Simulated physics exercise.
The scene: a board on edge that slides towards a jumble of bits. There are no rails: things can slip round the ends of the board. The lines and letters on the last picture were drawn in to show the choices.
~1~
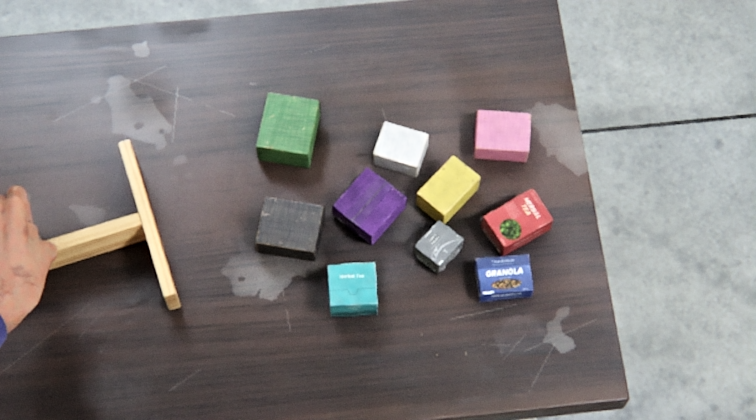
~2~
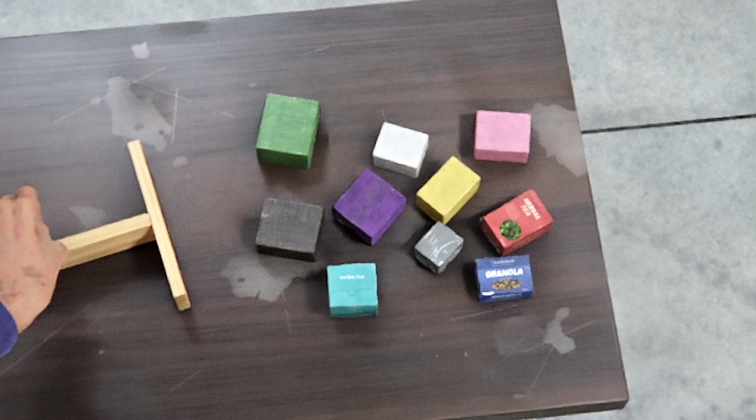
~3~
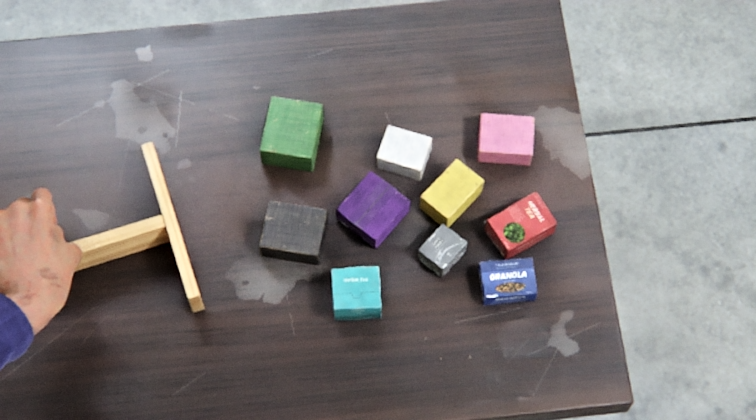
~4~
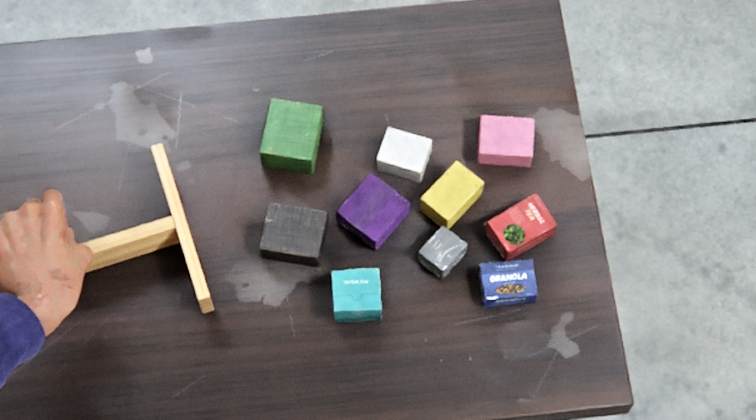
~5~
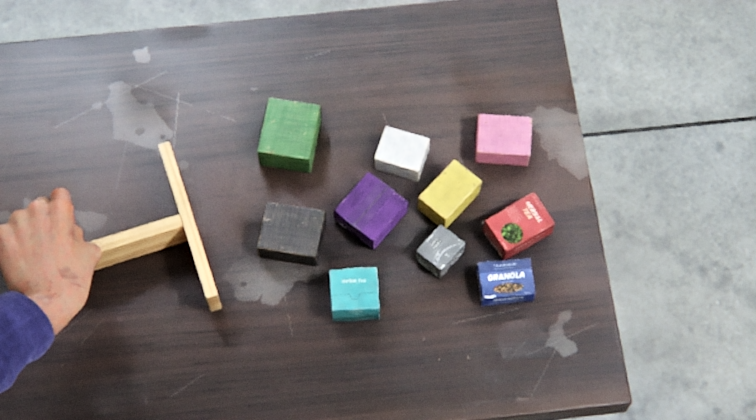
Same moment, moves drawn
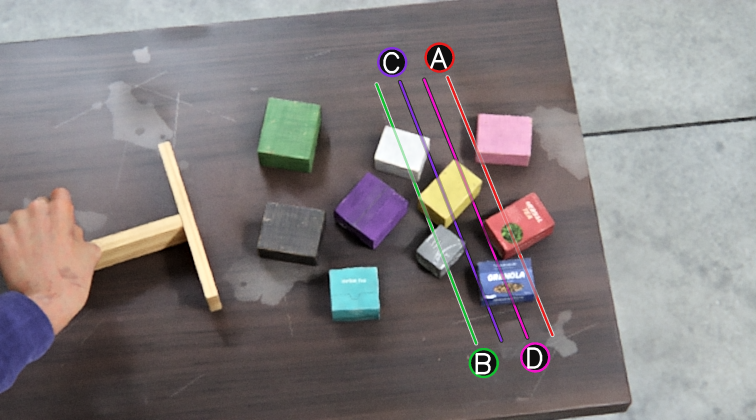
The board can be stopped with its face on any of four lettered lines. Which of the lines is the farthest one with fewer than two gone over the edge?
No second one falls up to A.
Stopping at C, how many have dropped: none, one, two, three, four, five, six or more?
In all, none.
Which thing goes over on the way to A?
The yellow block.
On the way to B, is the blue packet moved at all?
No.
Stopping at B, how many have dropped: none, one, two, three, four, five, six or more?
In all, none.
On the copy, A at (498, 201); B at (425, 208); C at (449, 206); D at (474, 203).
On A. First, board (299, 206); green block (306, 125); yellow block (455, 194).
Then, board (409, 195); yellow block (553, 173); purple box (500, 187).
Finally, board (496, 186); yellow block over the edge; purple box (582, 175); one fallen.
By contrast, B is within the limit but short; C is within the limit but short; D is within the limit but short.
